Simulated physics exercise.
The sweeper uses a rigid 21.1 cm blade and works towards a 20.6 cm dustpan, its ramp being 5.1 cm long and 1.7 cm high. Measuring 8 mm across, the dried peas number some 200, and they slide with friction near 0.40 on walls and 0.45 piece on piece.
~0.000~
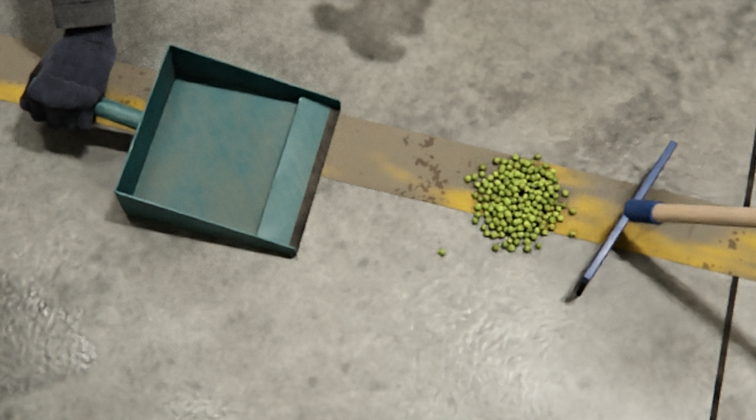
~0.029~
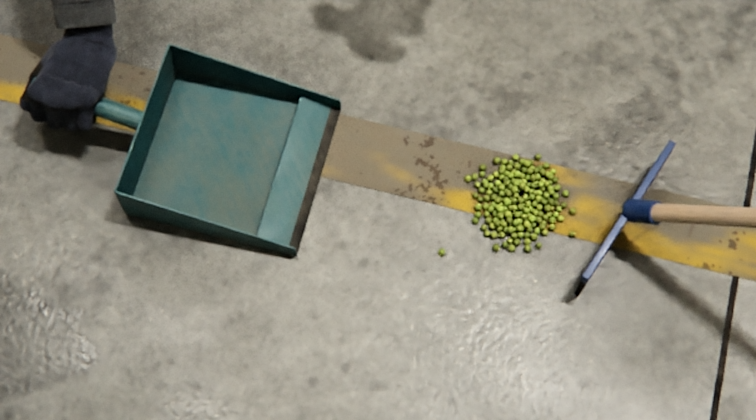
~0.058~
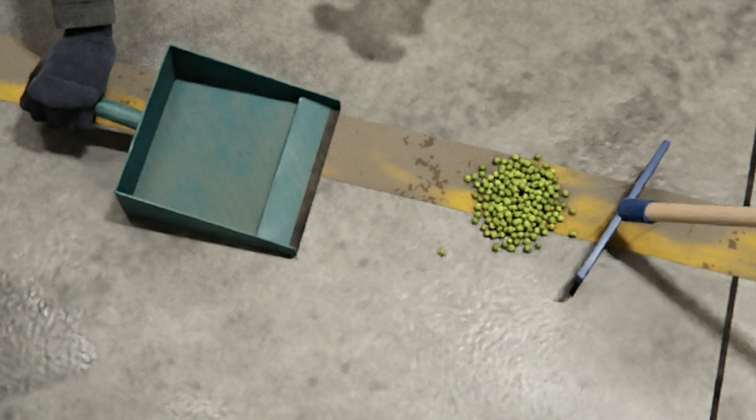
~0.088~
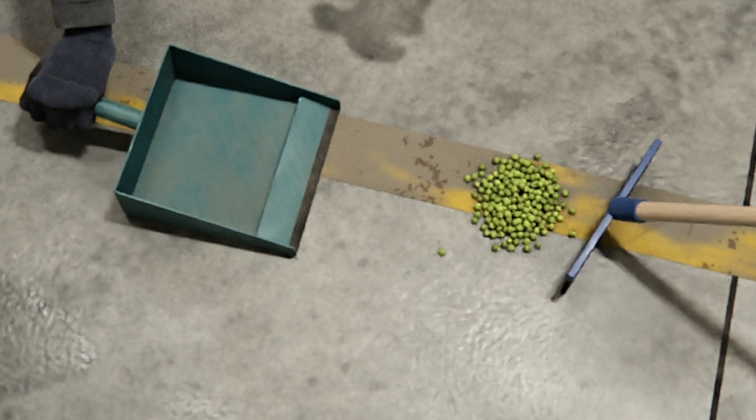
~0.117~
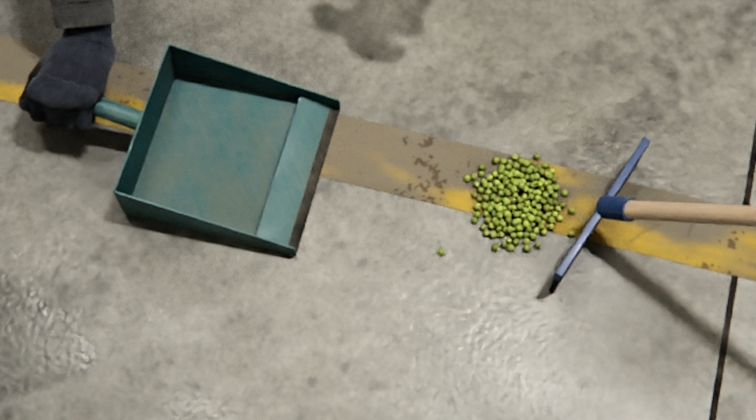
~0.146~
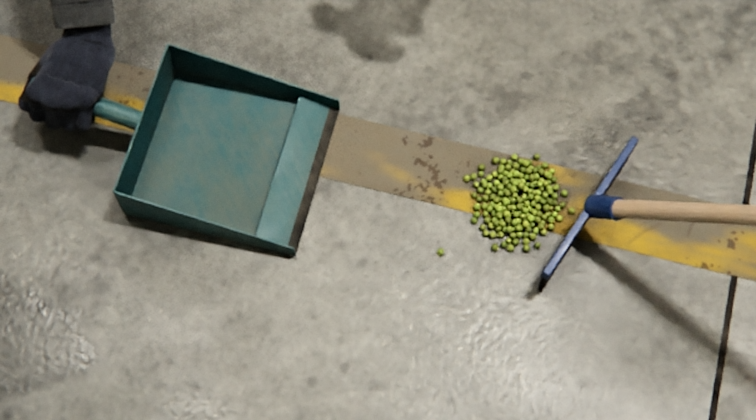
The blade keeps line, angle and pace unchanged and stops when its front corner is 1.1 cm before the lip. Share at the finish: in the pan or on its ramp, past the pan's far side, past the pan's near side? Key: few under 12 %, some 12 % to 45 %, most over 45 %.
Pan = few, far side = some, near side = few.
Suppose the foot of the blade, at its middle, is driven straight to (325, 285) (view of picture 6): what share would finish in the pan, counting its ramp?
About 0 per cent.
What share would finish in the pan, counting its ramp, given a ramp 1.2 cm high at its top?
I'd put it near 5 per cent, ramp counted.
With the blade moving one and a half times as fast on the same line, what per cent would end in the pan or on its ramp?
About 15 per cent.
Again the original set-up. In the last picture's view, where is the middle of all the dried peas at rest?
Resting centre estimate: Around (352, 142).
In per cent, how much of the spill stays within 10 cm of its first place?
Near 5 per cent.
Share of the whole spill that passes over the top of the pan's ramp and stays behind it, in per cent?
Roughly 0 percent.
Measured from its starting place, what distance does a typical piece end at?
22 cm, roughly.
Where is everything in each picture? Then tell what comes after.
In the first frame, blade from (587, 279) to (671, 148), moved 0.0 cm, 0 of the pieces shifted so far; middle of the pieces at (519, 200); pan at (220, 157).
In the second frame, blade from (585, 278) to (669, 148), moved 0.2 cm, 0 of the pieces shifted so far; middle of the pieces at (519, 200).
In the third frame, blade from (580, 278) to (664, 147), moved 0.8 cm, 0 of the pieces shifted so far; middle of the pieces at (519, 200).
In the fourth frame, blade from (571, 277) to (655, 146), moved 1.8 cm, 0 of the pieces shifted so far; middle of the pieces at (519, 200).
In the fifth frame, blade from (559, 276) to (644, 145), moved 3.2 cm, 0 of the pieces shifted so far; middle of the pieces at (518, 200).
In the sixth frame, blade from (547, 274) to (632, 144), moved 4.6 cm, 0 of the pieces shifted so far; middle of the pieces at (518, 200); pan at (219, 157). Its pace works out near 0.48 m/s, heading 8 degrees towards the viewer's side.
After 0.44 s, middle of the blade 19 cm from the lip; 0 % over the lip, far side 15 %, near side 0 %.
After 0.64 s, middle of the blade 10 cm from the lip; 0 % over the lip, far side 25 %, near side 0 %.
Then, at 0.95 s, middle of the blade 5 cm from the lip; 5 % over the lip, far side 35 %, near side 0 %.
In the end, at 1.3 s, pan 5 %, far side 35 %, near side 0 %, in front of the lip or behind the blade 60 %.
